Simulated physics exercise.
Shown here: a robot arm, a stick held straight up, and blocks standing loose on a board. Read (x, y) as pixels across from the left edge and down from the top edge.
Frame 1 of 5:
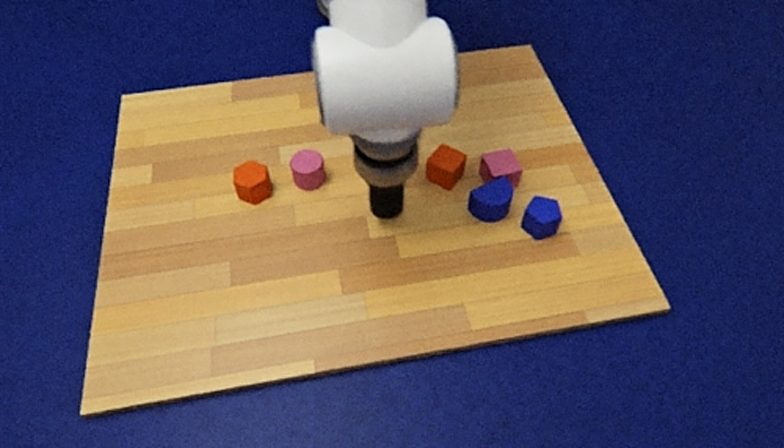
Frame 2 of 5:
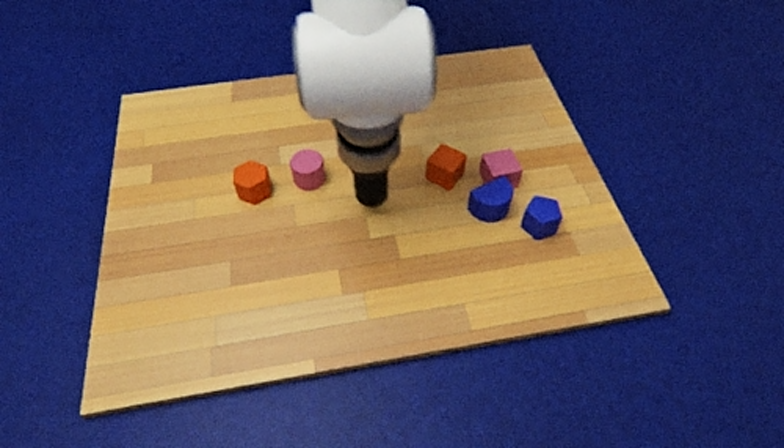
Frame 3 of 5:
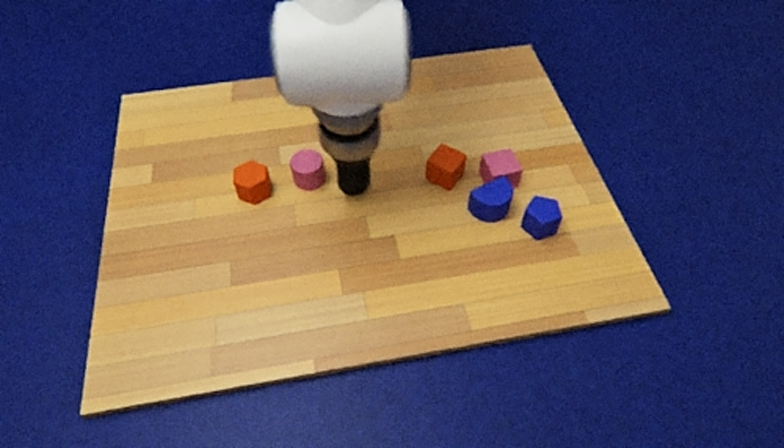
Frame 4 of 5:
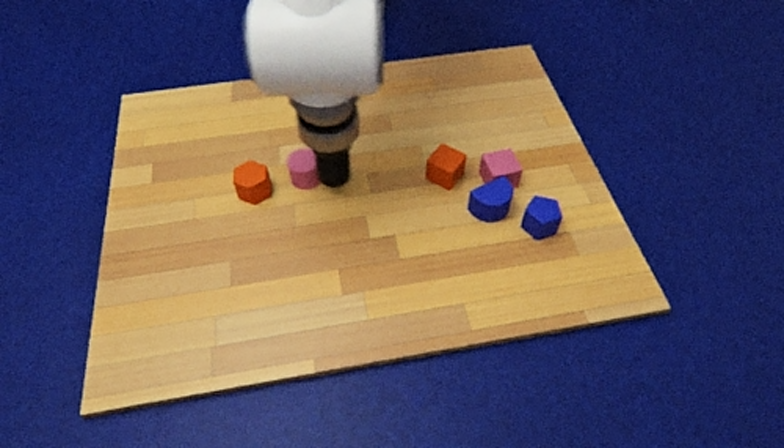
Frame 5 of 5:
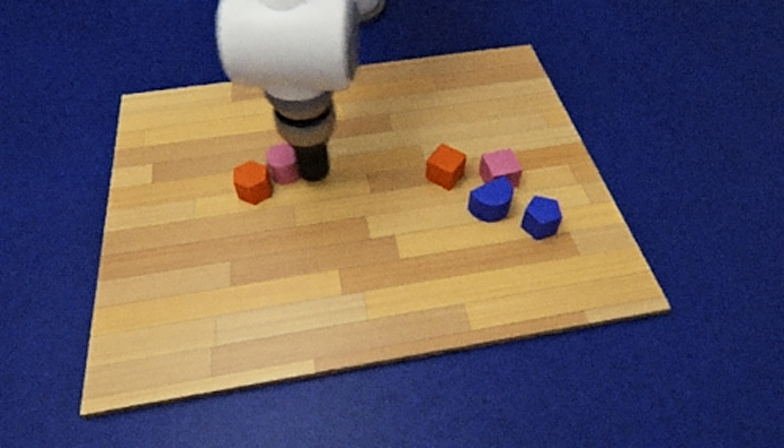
On a wooden board scattered with six small orange, pink and blue blocks, a robot arm moved its upright stick leftward and nudged the round pink block a little closer to the orange hexagonal one.
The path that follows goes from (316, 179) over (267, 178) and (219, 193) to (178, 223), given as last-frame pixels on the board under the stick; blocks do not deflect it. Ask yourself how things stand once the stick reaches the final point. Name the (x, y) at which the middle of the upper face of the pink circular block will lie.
It is going to be at (231, 142).
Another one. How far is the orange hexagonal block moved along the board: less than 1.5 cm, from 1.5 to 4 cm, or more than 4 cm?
My prediction: Over 4 cm.
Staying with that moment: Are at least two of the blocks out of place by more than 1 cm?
Yes
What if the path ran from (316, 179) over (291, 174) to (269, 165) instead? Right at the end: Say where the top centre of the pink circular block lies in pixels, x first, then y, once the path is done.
In the picture, it is at (234, 140).
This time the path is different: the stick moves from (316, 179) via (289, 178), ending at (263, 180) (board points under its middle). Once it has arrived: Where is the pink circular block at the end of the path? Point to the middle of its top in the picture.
Its top middle is near (241, 143).
What follows on the original path. One third of the way, stick (264, 169); orange hexagonal block (235, 179), turned 25° anticlockwise; pink circular block (241, 144).
Two thirds of the way, stick (215, 184); orange hexagonal block (200, 202), turned 95° anticlockwise; pink circular block (231, 142).
At the end, stick (173, 215); orange hexagonal block (182, 230), turned 175° anticlockwise; pink circular block (231, 142).
